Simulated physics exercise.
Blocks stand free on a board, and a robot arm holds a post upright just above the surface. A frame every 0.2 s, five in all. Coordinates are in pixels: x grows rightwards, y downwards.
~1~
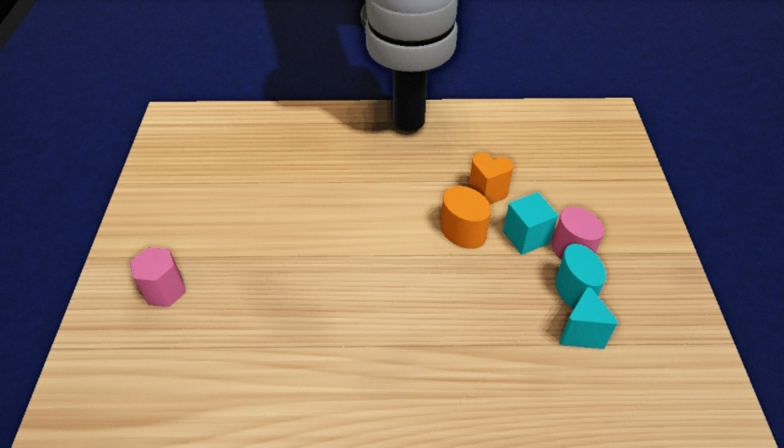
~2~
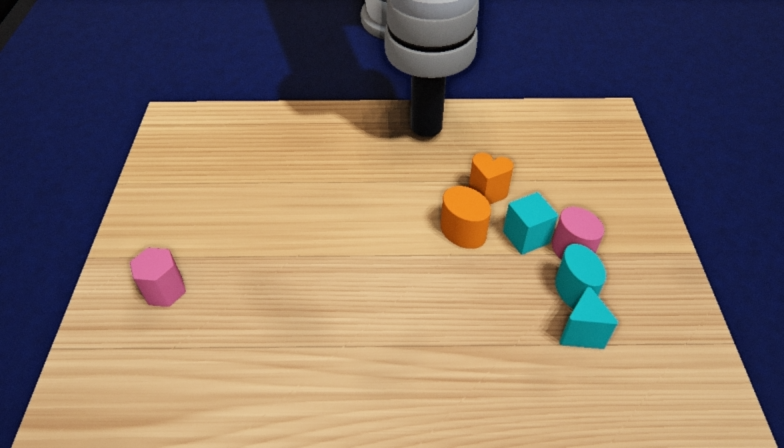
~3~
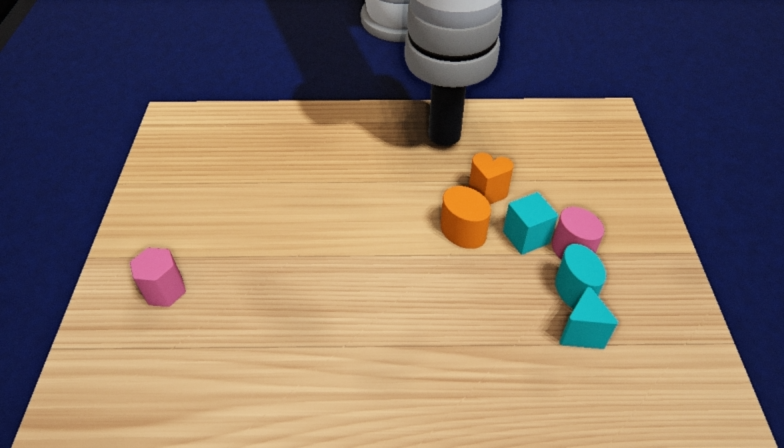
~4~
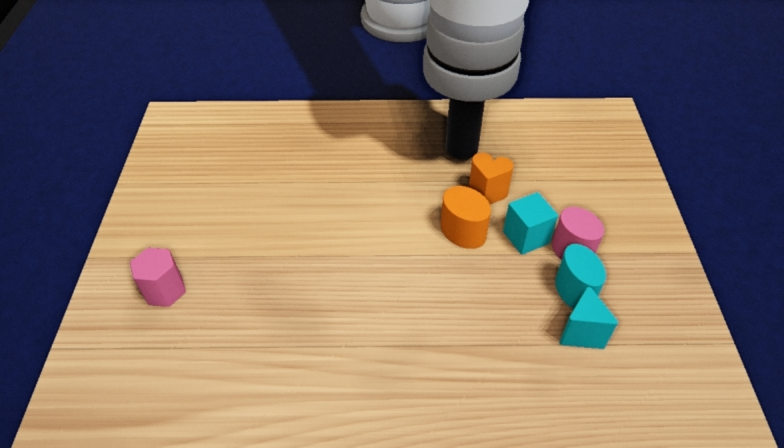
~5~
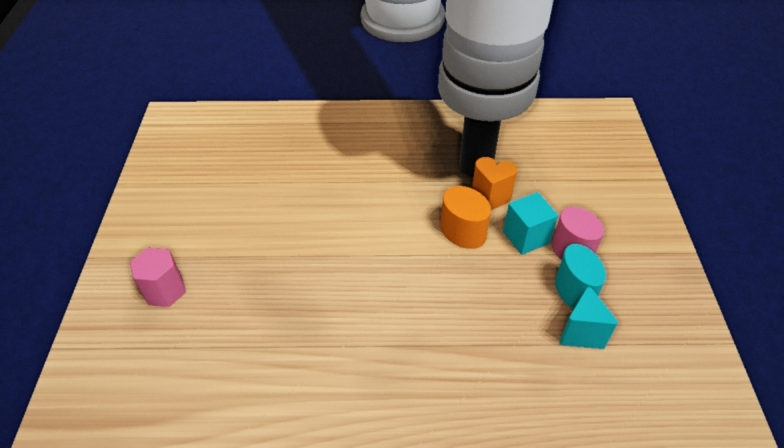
The clip shows a robot arm moving a black post rightward and toward the viewer over a wooden board of orange, turquoise and pink blocks, then nudging the orange heart slightly while the other blocks stay still.
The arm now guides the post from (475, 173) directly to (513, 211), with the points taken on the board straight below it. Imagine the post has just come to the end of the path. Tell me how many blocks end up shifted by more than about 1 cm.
Blocks moved: Two.
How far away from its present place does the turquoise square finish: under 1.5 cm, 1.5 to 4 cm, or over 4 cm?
Overall it shifts between 1.5 and 4 cm.
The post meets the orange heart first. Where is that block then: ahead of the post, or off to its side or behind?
Pushed along.
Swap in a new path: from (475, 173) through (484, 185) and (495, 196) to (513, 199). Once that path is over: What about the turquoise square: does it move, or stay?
It will end up elsewhere.
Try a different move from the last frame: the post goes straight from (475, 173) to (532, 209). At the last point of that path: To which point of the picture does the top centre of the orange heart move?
Around (523, 199).
What follows on the original path. Halfway along, post at (495, 185); orange heart at (515, 189); turquoise square at (535, 211).
At the end, post at (514, 204); orange heart at (535, 210); turquoise square at (553, 235); pink oval at (587, 225); turquoise oval at (587, 266).
